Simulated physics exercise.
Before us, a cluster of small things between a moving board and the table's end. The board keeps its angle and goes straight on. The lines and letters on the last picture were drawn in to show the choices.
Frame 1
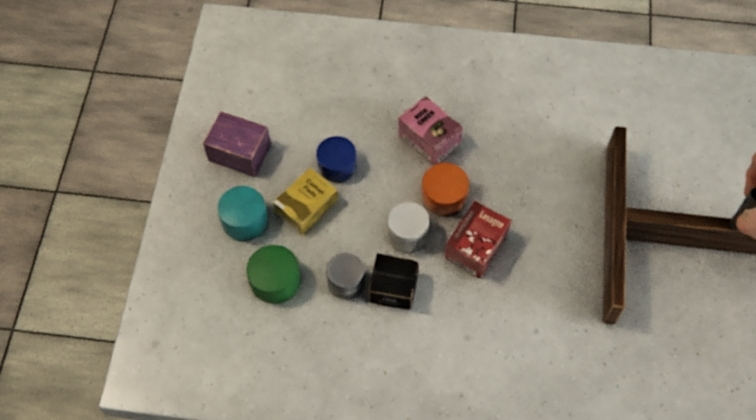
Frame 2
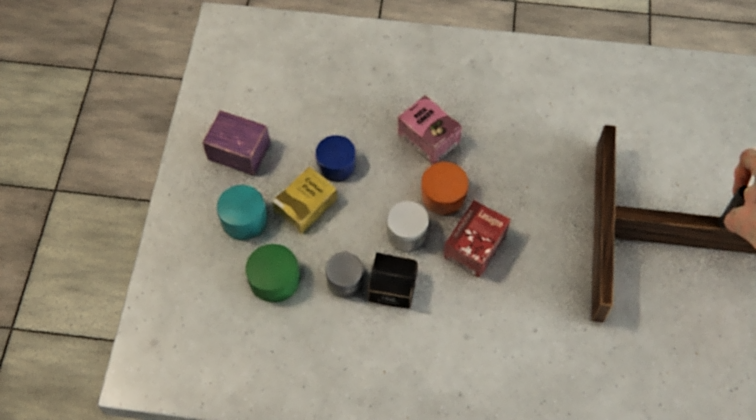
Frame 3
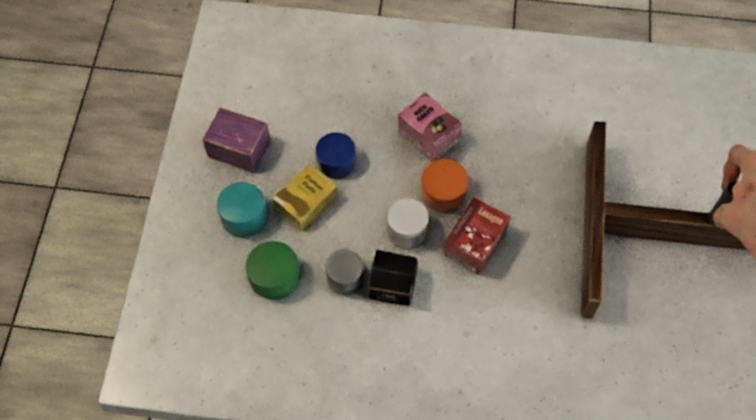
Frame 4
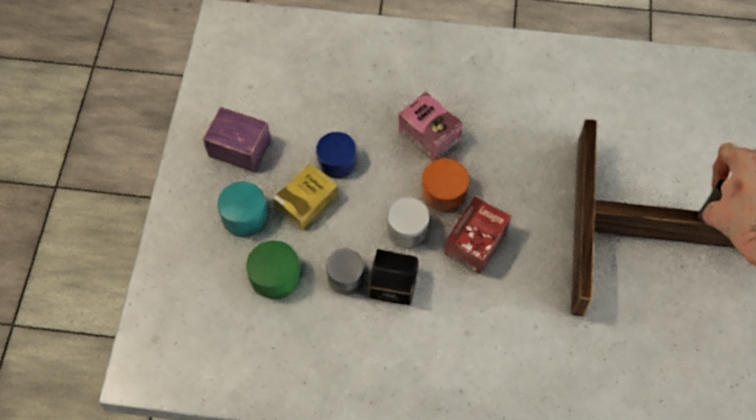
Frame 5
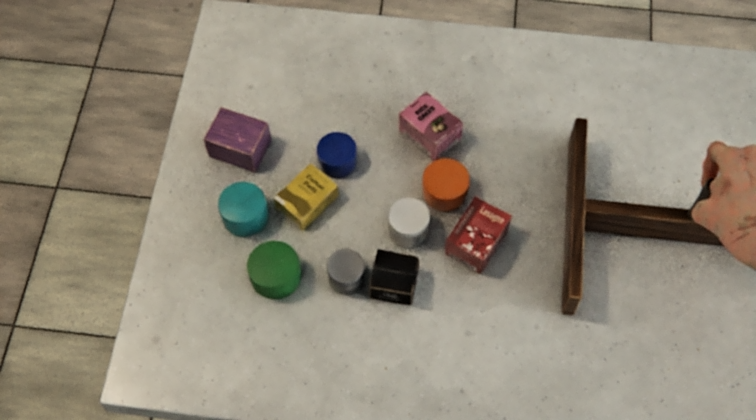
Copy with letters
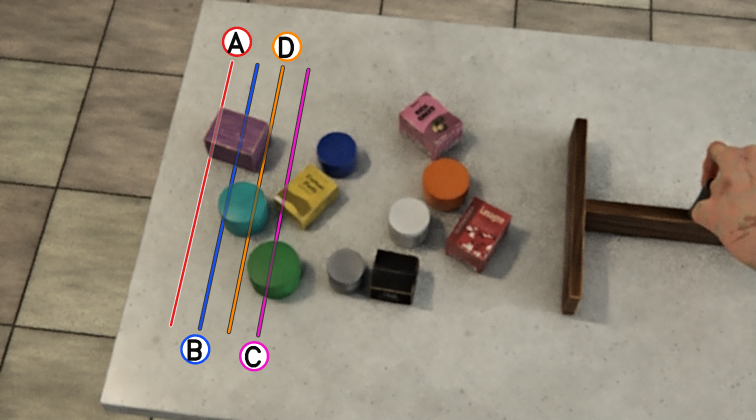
We see a cluster of small coloured boxes and round tubs on a pale tabletop as a hand at the right slides a T-shaped wooden board slightly leftward toward them, while the objects stay in place, untouched.
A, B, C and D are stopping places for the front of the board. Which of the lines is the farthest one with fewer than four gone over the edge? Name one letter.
Line B.
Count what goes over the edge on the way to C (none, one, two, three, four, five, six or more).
In all, none.
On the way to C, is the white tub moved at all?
Yes.
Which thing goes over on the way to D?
It is the turquoise tin.
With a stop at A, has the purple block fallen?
Yes.
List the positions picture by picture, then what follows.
The first picture shows pink packet (430, 131); blue pot (336, 159); green tin (274, 274).
The second picture shows board (609, 211); red box (477, 239).
The third picture shows board (599, 207); grey tub (345, 273).
The fourth picture shows board (588, 205); orange pot (445, 186).
The fifth picture shows board (579, 203); white tub (409, 222); turquoise tin (243, 209); pink packet (431, 127).
On the marked copy, A at (204, 185); B at (231, 188); C at (285, 193); D at (258, 191).
With B. Early on, board (452, 190); pink packet (419, 125); red box (419, 232).
Further on, board (329, 177); turquoise tin (214, 211); green tin (205, 270).
At the end, board (230, 167); turquoise tin over the edge; green tin (128, 287); one fallen.
As for the rest, A drops six; C is within the limit but short; D is within the limit but short.
